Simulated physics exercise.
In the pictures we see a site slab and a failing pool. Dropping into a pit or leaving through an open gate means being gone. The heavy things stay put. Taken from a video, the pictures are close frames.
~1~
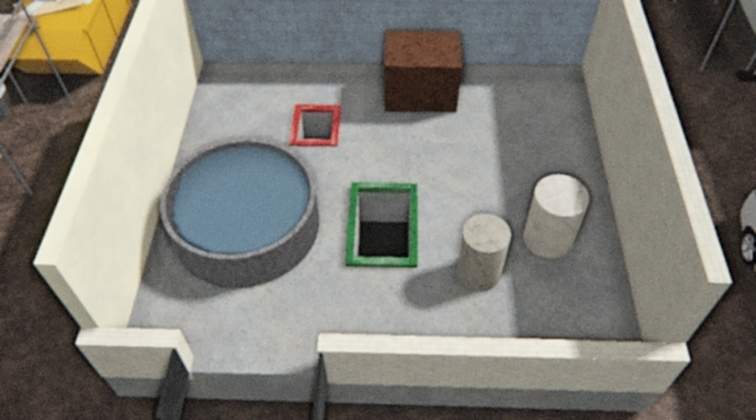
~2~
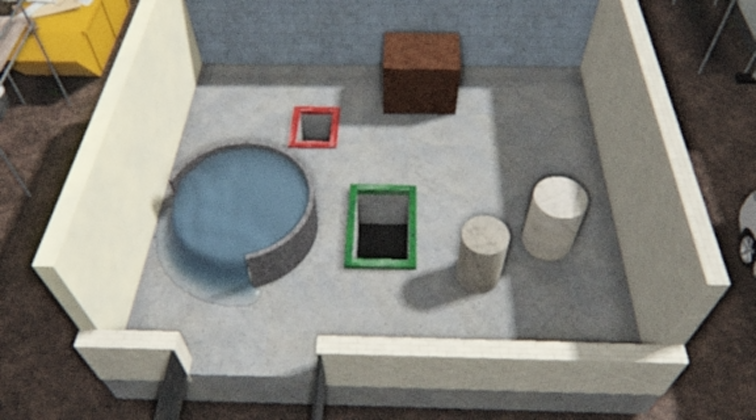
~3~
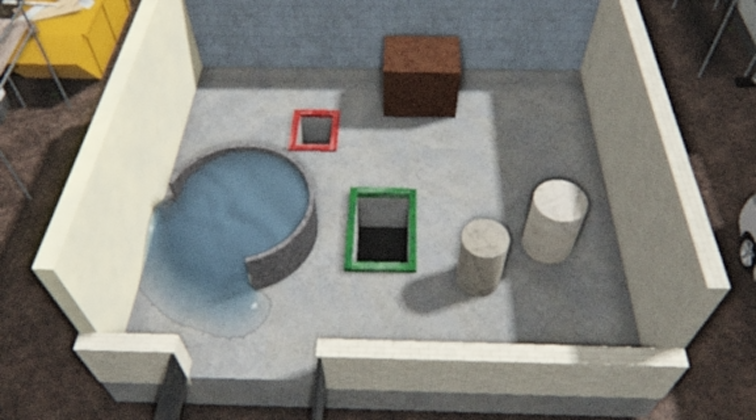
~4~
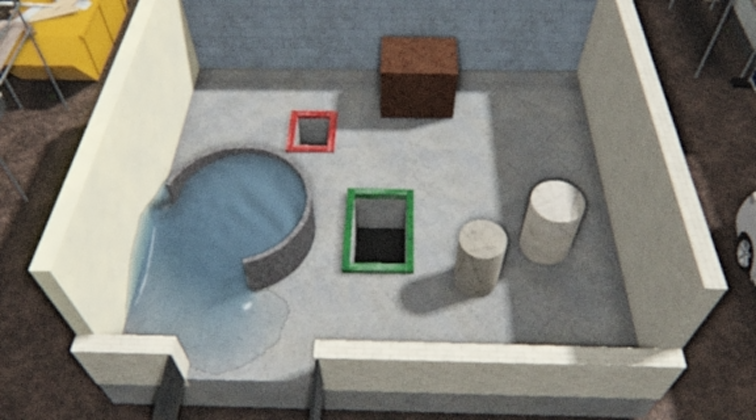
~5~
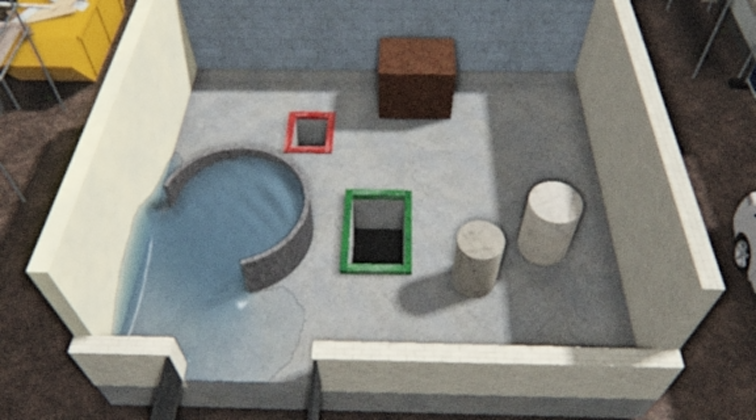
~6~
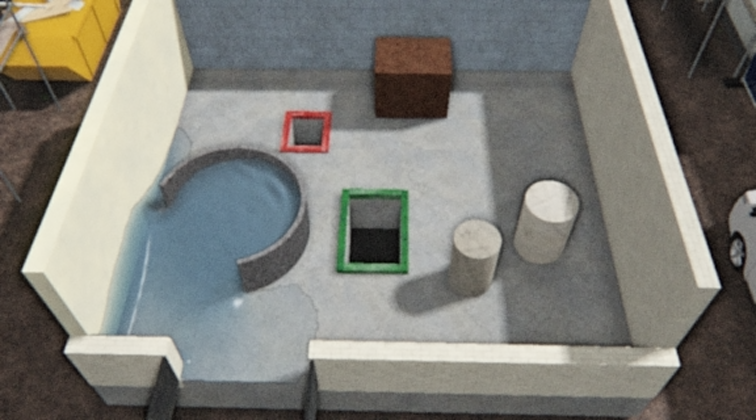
Walled concrete slab with a round grey tank, its near-left wall opening and blue water spreading across the floor to the front gap.
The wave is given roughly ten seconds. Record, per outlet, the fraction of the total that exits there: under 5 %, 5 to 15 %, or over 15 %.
The gate pulls in a good deal - past fifteen per cent; the green pit pulls in barely a drop - beneath five per cent; the red pit pulls in barely a drop - beneath five per cent.
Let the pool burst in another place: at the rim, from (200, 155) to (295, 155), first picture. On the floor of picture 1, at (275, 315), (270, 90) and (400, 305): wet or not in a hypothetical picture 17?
Taking them in order, I'd say not reached, swamped and not reached.
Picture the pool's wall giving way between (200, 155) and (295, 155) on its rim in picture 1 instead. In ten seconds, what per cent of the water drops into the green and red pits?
The green pit takes 0 per cent and the red pit 25 per cent.
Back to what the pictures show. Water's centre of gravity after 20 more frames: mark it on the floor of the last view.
I reckon somewhere around (252, 243).
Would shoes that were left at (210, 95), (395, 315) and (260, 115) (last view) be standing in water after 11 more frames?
Taking them as listed, I'd call them soaked through, high and dry and soaked through.
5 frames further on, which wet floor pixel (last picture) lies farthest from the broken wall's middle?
The farthest wet point should be near (194, 69).
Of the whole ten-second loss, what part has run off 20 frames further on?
Approximately 55 in a hundred, I think.
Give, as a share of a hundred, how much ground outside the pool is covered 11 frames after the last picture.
It works out to about 30 in a hundred.
A moment on, water covers 20 % of the floor; the gate 5 %, the green pit 0 %, the red pit 0 %.
Next, water covers 30 % of the floor; the gate 12 %, the green pit 0 %, the red pit 0 %.
Then, water covers 50 % of the floor; the gate 22 %, the green pit 0 %, the red pit 0 %.
Later, water covers 65 % of the floor; the gate 30 %, the green pit 0 %, the red pit 0 %.
In the end, water covers 90 % of the floor; the gate 39 %, the green pit 0 %, the red pit 0 %.
